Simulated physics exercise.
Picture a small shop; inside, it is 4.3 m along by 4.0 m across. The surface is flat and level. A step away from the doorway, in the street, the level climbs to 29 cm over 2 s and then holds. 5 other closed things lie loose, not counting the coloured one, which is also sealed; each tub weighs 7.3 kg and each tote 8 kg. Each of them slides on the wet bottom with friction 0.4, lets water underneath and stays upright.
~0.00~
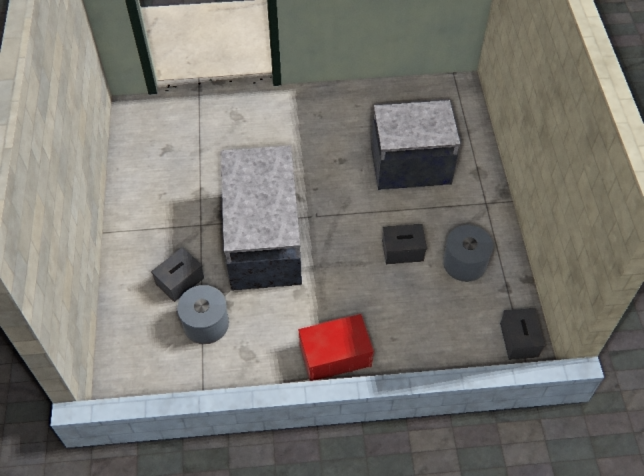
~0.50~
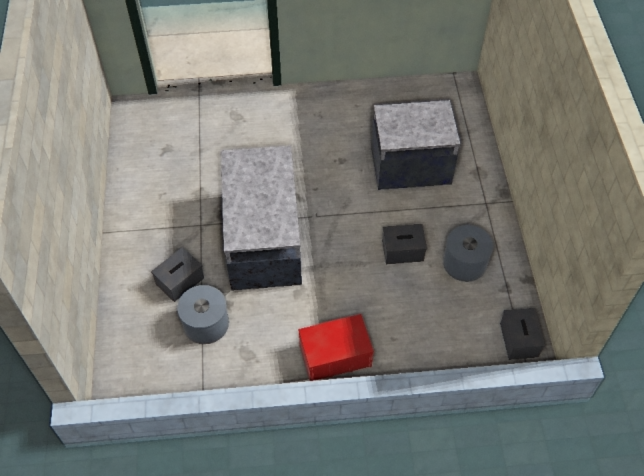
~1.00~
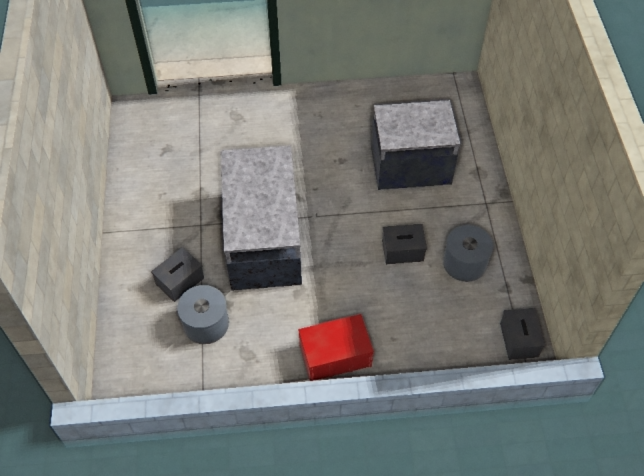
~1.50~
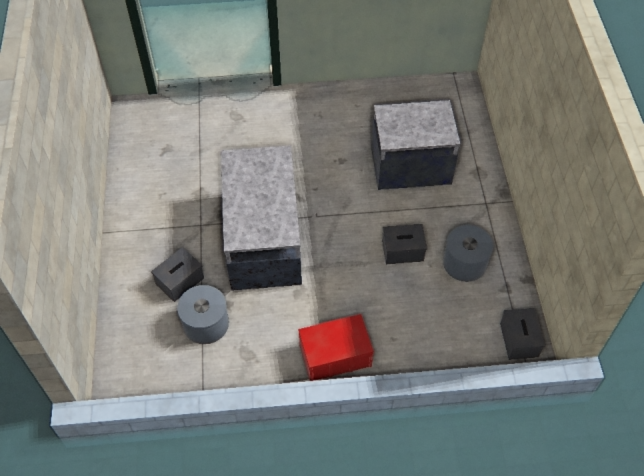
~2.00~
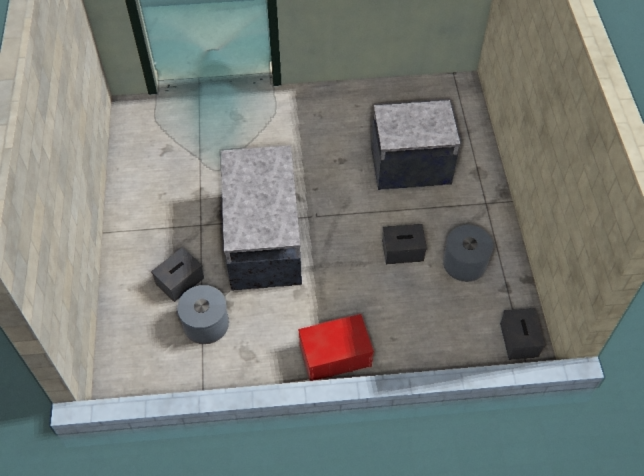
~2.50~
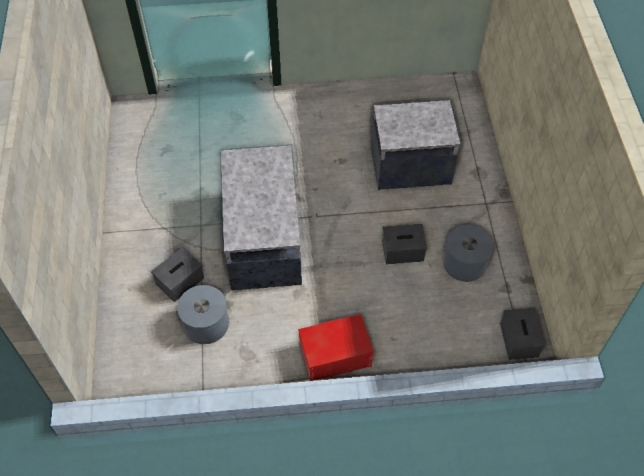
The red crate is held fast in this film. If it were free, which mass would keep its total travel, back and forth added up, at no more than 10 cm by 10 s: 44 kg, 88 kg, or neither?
To my eye, only the doubled ballast is adequate.
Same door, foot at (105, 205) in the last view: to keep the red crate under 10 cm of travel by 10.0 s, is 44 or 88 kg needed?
The answer is that the lesser mass suffices.
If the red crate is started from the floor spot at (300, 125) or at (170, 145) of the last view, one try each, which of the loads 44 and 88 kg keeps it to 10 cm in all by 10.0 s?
First try both suffice, second try the heavier suffices.
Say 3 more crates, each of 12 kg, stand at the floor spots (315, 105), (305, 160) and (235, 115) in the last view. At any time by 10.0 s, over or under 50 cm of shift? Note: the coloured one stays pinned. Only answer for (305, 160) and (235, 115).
In the order given, beyond the mark and then beyond the mark.
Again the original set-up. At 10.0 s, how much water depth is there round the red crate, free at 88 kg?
Something like 16 centimetres.
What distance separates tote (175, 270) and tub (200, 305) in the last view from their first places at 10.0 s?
Respectively 100 and 80 centimetres.
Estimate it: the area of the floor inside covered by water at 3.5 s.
8.0 m2.
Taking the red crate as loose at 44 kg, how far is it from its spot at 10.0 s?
Around 120 centimetres out of place.
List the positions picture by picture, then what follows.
In the first frame, the red crate at (336, 340) rests on the ground; 0.0 m2 under water; 0 of 6 have shifted.
In the second frame, the red crate at (336, 340), on the bottom; water covers 0.0 m2; 0 of 6 have shifted.
In the third frame, the red crate at (336, 340) rests on the ground; 0.0 m2 under water; 0 of 6 have shifted.
In the fourth frame, the red crate at (336, 340) rests on the ground; 0.2 m2 under water; 0 of 6 have shifted.
In the fifth frame, the red crate at (336, 340) rests on the ground; water covers 1.1 m2; 0 of 6 have shifted.
In the sixth frame, the red crate at (336, 340), on the bottom; 2.8 m2 under water; 0 of 6 have shifted.
After 3.5 s the red crate would be 0 cm from its start with 44 kg and 0 cm from its start with 88 kg; 0 cm of water round it then.
After 4.5 s the red crate would be 0 cm from its start with 44 kg and 0 cm from its start with 88 kg; 2 cm of water round it then.
After 7.0 s the red crate would be 20 cm from its start with 44 kg and 0 cm from its start with 88 kg; 12 cm of water round it then.
After 10.0 s the red crate would be 121 cm from its start with 44 kg and 0 cm from its start with 88 kg; 16 cm of water round it then.
